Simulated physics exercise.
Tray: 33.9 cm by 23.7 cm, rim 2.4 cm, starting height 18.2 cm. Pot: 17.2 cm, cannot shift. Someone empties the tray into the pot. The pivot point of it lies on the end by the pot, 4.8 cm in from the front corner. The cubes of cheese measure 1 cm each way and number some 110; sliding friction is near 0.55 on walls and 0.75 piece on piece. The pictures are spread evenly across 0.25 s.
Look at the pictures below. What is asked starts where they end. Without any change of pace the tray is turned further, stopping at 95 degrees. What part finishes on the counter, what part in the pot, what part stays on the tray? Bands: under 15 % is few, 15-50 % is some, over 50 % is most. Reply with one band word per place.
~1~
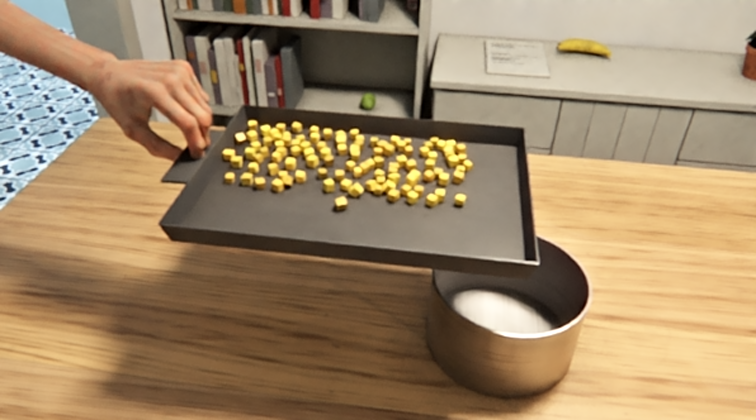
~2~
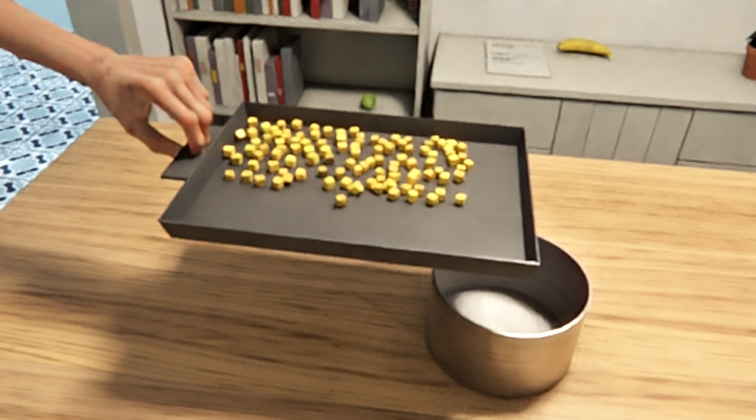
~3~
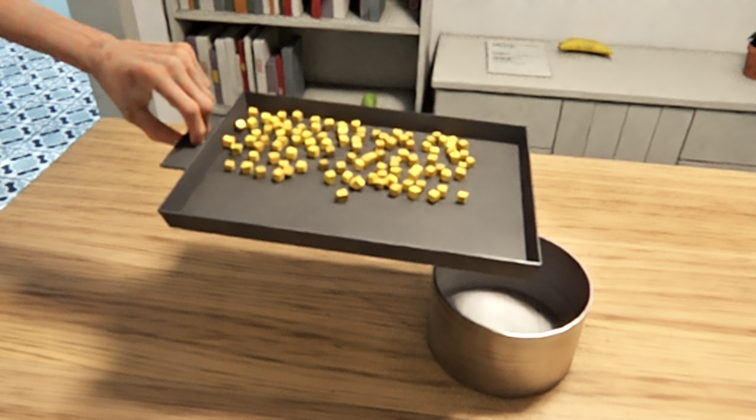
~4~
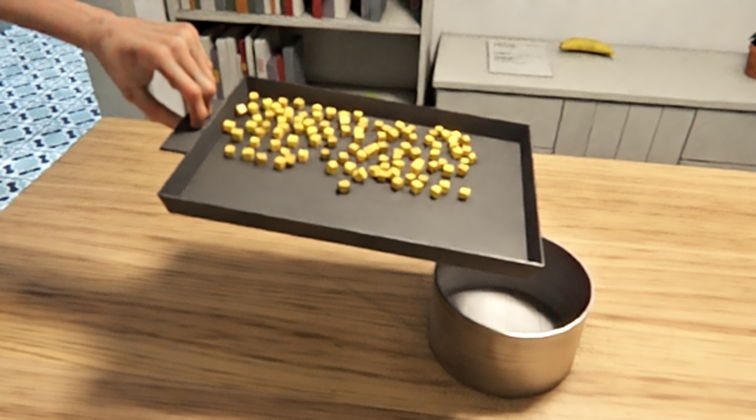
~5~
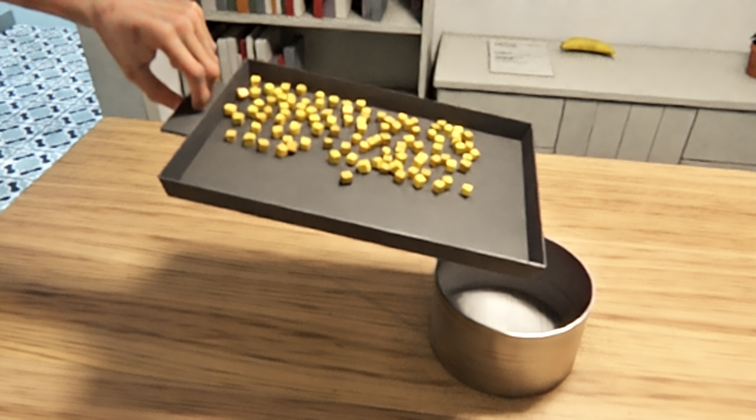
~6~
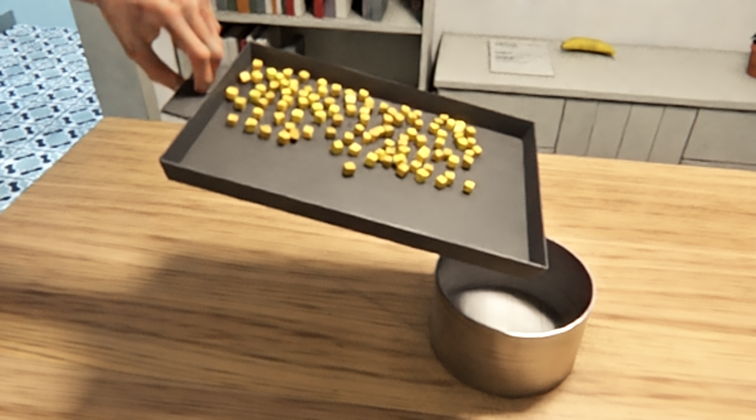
Counter most, pot some, tray few.
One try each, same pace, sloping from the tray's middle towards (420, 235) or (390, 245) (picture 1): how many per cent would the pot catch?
I'd put it at about 0 per cent for the first tilt and about 0 per cent for the second.
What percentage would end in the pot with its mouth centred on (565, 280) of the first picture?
Close to 70 in a hundred.
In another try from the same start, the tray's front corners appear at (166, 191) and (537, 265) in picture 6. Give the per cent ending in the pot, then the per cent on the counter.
Pot: 5, counter: 95.
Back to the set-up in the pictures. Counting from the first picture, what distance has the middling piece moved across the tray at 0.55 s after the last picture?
By then it sits near 11 cm from where it began.
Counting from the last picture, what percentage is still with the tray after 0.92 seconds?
Roughly 50 per cent.
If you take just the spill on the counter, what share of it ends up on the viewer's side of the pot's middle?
Roughly 50 percent of the spill.
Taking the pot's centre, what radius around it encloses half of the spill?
Close to 20 cm, give or take.
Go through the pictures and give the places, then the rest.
Tray tilt 0 degrees, front corners at (167, 221) and (531, 258); middle of the pieces at (355, 156); pot at (511, 276), in the first frame.
Tray tilt 1 degrees, front corners at (167, 217) and (532, 259); middle of the pieces at (356, 154), in the second frame.
Tray tilt 3 degrees, front corners at (166, 207) and (534, 259); middle of the pieces at (357, 148), in the third frame.
Tray tilt 6 degrees, front corners at (166, 191) and (537, 260), lowest corner right front; middle of the pieces at (359, 139), in the fourth frame.
Tray tilt 10 degrees, front corners at (167, 174) and (539, 261), lowest corner right front; middle of the pieces at (362, 129), in the fifth frame.
Tray tilt 13 degrees, front corners at (168, 158) and (541, 262), lowest corner right front; middle of the pieces at (364, 120); pot at (514, 275), in the sixth frame.
Then, 0.55 s after the last picture, tilt 52 degrees; the tray holds 100 %, the pot 0 %.
Then, 0.92 s after the last picture, tilt 77 degrees; the tray holds 50 %, the pot 10 %.
Then, 1.38 s after the last picture, tilt 95 degrees; the tray holds 20 %, the pot 25 %.
In the end, counter 60 %, pot 40 %, tray 0 %.
